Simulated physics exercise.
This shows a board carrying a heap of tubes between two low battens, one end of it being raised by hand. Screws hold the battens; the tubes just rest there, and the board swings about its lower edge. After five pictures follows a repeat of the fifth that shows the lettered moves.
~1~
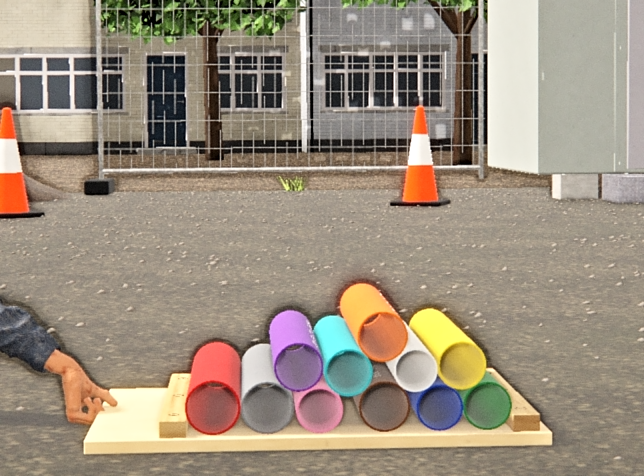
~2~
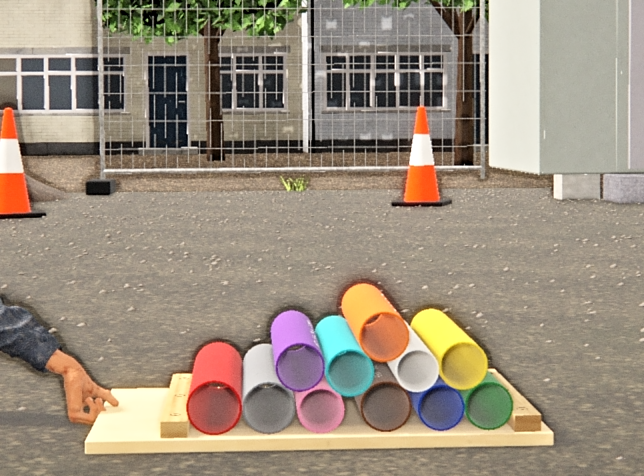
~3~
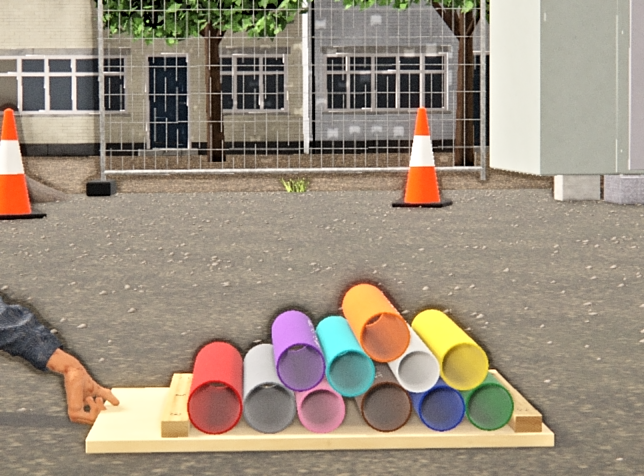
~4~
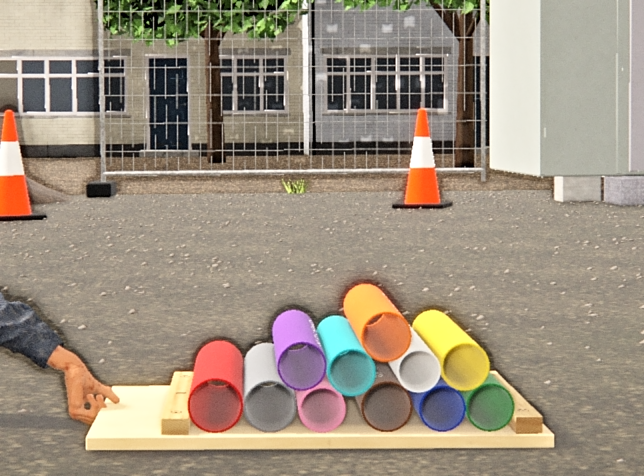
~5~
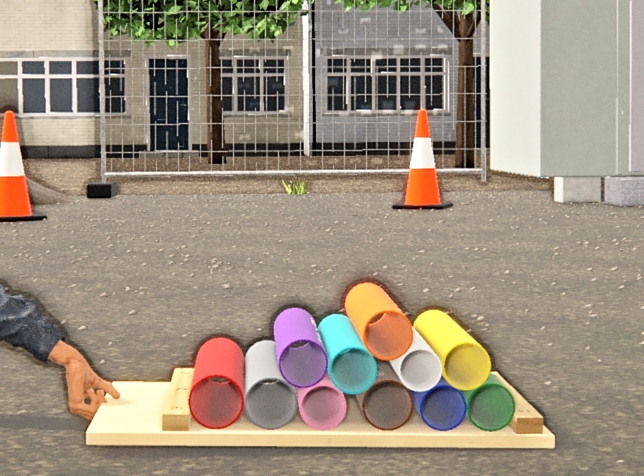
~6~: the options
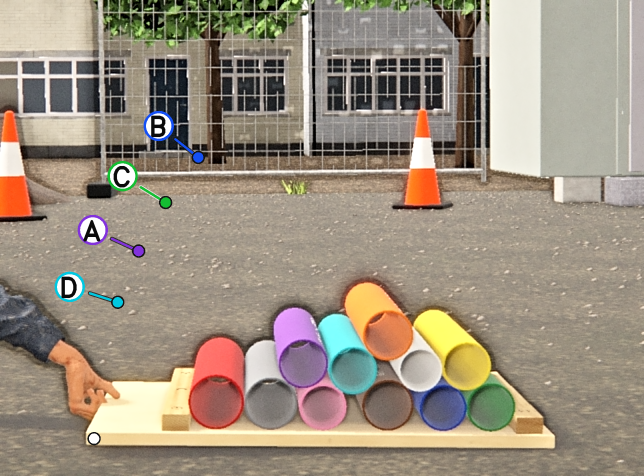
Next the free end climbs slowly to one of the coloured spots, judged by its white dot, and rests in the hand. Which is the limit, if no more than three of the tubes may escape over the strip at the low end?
The highest mark that will do is D.
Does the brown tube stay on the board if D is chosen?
Yes, with D.
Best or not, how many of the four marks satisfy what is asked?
The number is one.
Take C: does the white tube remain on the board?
The white tube: No.
On the copy, A at (139, 251); B at (198, 157); C at (166, 203); D at (118, 302); the white dot at (94, 438).
On D. First, board at 15°.
Then, board at 19°.
Finally, board at 19°, one over the low batten (yellow).
By contrast, A five over the low batten; B five over the low batten; C five over the low batten.
